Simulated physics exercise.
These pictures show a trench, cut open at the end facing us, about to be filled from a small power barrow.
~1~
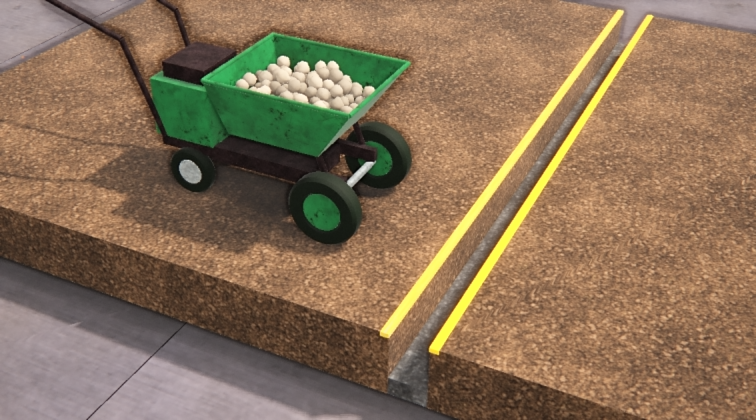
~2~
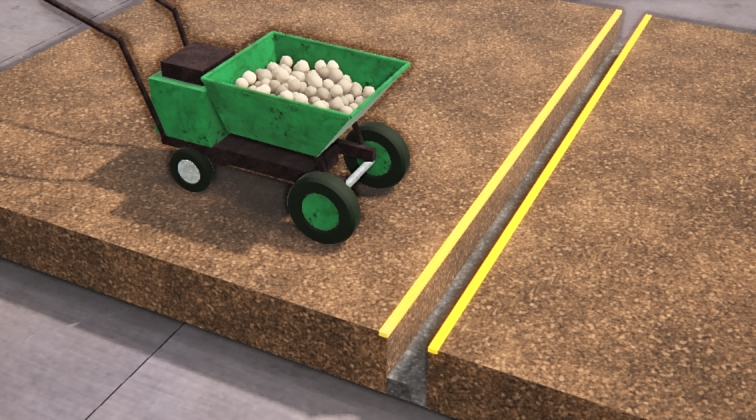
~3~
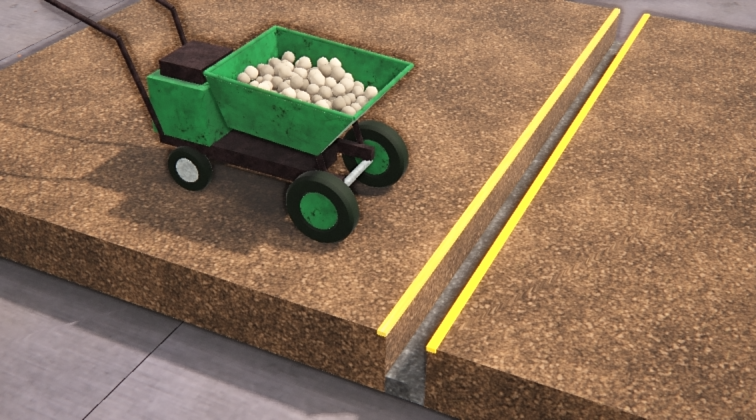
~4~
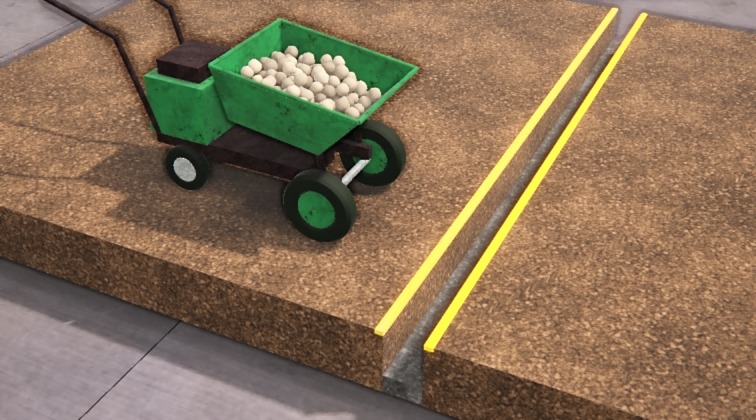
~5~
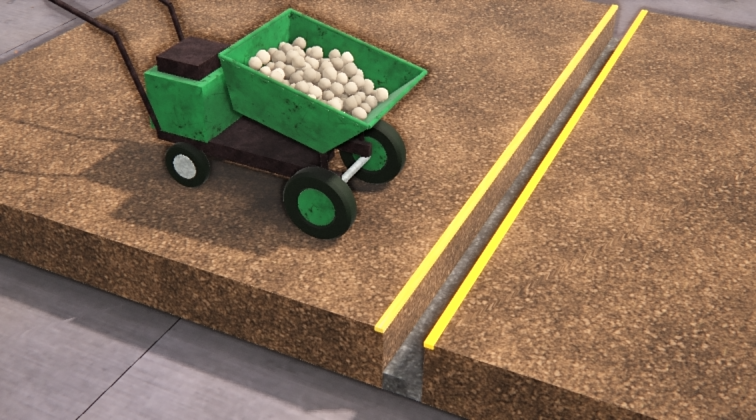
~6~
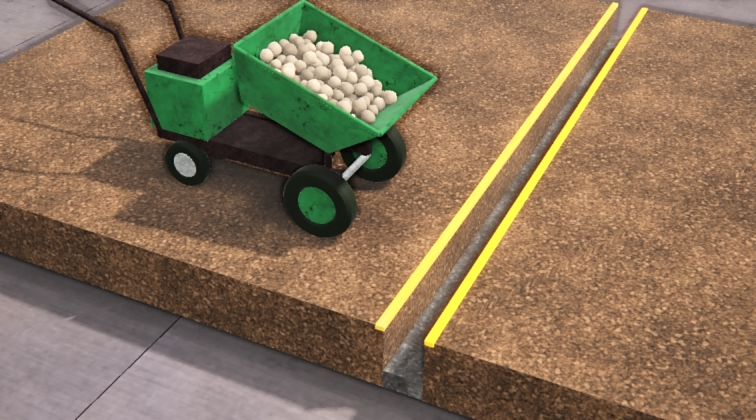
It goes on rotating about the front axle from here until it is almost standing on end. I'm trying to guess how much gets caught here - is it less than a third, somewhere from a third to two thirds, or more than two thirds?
It will put above two thirds into the trench.
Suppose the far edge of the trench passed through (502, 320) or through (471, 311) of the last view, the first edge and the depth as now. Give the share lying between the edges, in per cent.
The first try lands around 100 %, the second around 100 %.
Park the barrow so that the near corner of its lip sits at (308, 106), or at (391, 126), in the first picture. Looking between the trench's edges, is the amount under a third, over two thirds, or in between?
Well, for the first stop the answer is in the middle band, and for the second it is less than a third.
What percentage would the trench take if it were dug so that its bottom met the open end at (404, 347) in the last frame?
It works out to some 50 per cent.
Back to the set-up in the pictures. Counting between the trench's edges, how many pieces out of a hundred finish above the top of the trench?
Around 5 per cent.
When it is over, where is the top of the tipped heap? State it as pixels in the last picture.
Close to (481, 236).
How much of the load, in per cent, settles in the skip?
I'd say close to 0 percent.
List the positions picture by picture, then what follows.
In the first frame, lip of the skip at (349, 116), level; top of the load at (301, 89), river pebbles; first edge of the trench at (411, 297); far edge at (458, 312), the trench under half as wide as the skip, and about as deep as wide.
In the second frame, lip of the skip at (350, 117), level; top of the load at (301, 88).
In the third frame, lip of the skip at (353, 119), tipped barely; top of the load at (288, 86).
In the fourth frame, lip of the skip at (359, 123), tipped a little; top of the load at (292, 82).
In the fifth frame, lip of the skip at (369, 127), tipped a little; top of the load at (292, 75).
In the sixth frame, lip of the skip at (380, 134), tipped clearly; top of the load at (292, 66); first edge of the trench at (406, 290); far edge at (453, 305).
Soon after the last picture, skip tipped steeply; all in the skip.
A little later, skip tipped right over; most in the skip; a stray few short of the trench; a small part in or heaped over the trench; a small part beyond it; a stray few falling.
Later still, skip tipped right over; a small part in the skip; a stray few short of the trench; about two thirds in or heaped over the trench; about a quarter beyond it.
At rest, skip tipped right over; a stray few short of the trench; most in or heaped over the trench; about a quarter beyond it.
